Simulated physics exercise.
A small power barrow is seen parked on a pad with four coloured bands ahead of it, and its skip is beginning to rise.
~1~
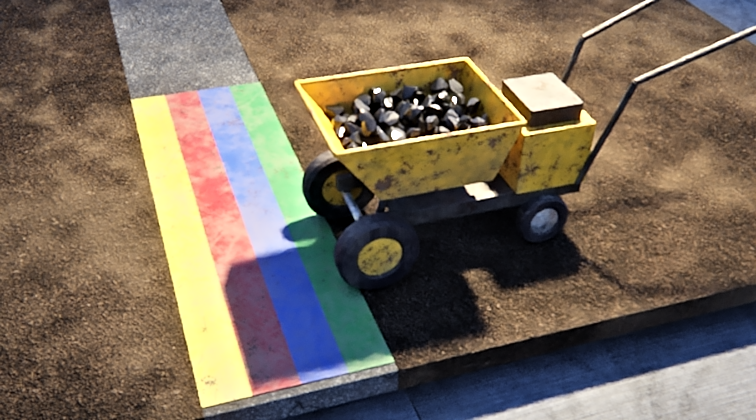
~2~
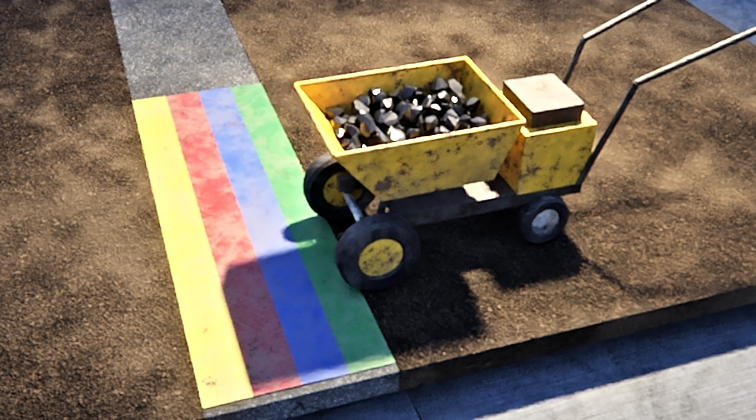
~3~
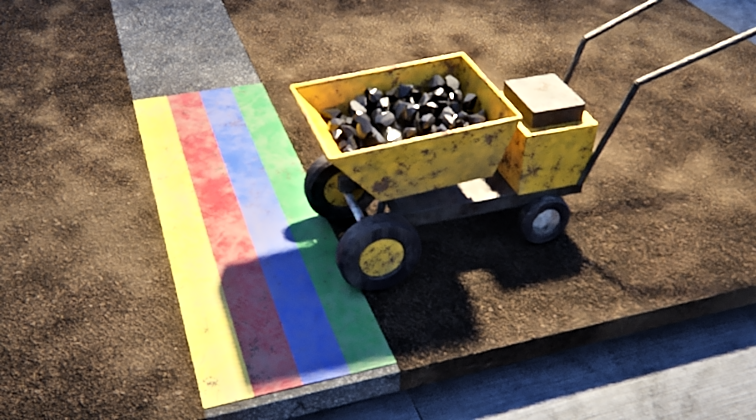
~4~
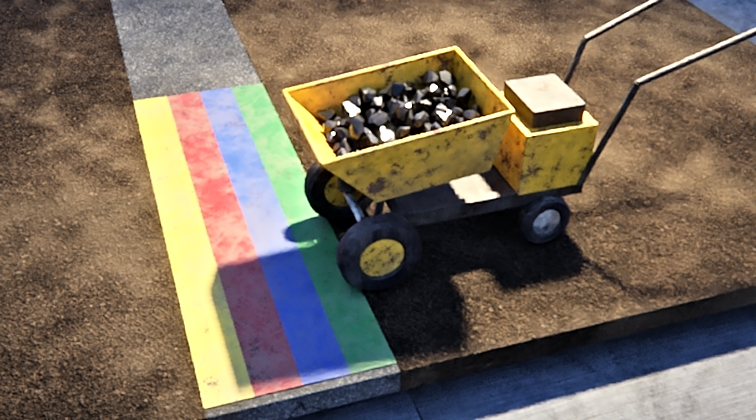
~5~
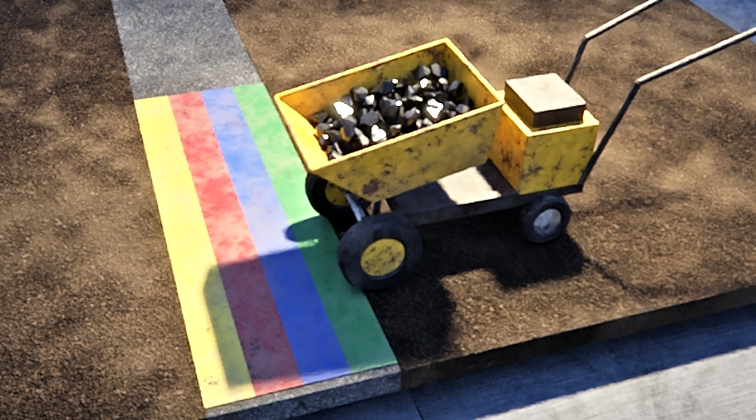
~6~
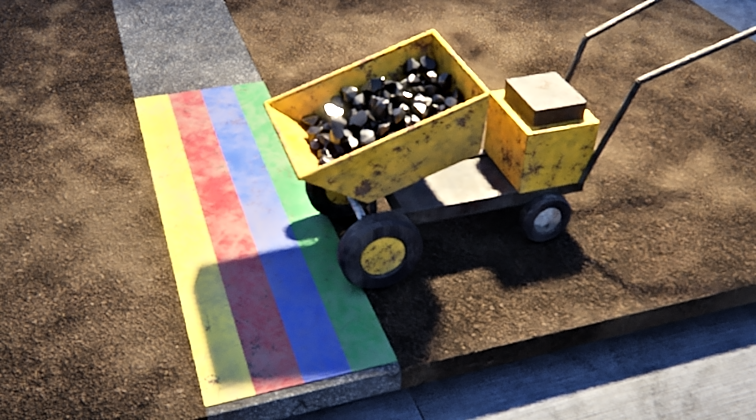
The footage shows a small yellow power barrow loaded with dark lumps of coal, parked beside a pad with yellow, red, blue and green bands, as its skip gradually tilts forward to the left while the wheels stay still.
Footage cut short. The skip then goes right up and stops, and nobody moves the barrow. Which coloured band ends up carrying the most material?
The yellow band.
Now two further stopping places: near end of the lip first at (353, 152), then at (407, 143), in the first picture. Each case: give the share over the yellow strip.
About 30 per cent for the first spot and about 10 per cent for the second.
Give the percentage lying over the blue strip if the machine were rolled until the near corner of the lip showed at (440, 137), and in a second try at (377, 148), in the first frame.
That comes to some 30 in a hundred for the first try and some 10 in a hundred for the second.
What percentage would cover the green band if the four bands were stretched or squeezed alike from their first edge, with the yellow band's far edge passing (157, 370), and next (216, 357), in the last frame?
First 0 in a hundred, then 0 in a hundred.
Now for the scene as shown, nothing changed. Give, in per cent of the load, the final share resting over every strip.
Green strip around 0, blue strip around 0, red strip around 10, yellow strip around 30.
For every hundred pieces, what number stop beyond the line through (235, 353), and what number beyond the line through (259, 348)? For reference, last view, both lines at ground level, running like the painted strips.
Estimate: 60 %, then 70 %.
Shortly afterwards, skip tipped steeply; the whole lot in the skip.
Next, skip tipped right over; the bulk in the skip; only a few over the red strip; a little over the yellow strip; only a few off the paint.
Some moments later, skip tipped right over; near a third in the skip; a little over the red strip; near a quarter over the yellow strip; near a quarter off the paint.
In the end, skip tipped right over; near a quarter in the skip; none at all over the green strip; none at all over the blue strip; a little over the red strip; near a quarter over the yellow strip; near a third off the paint.
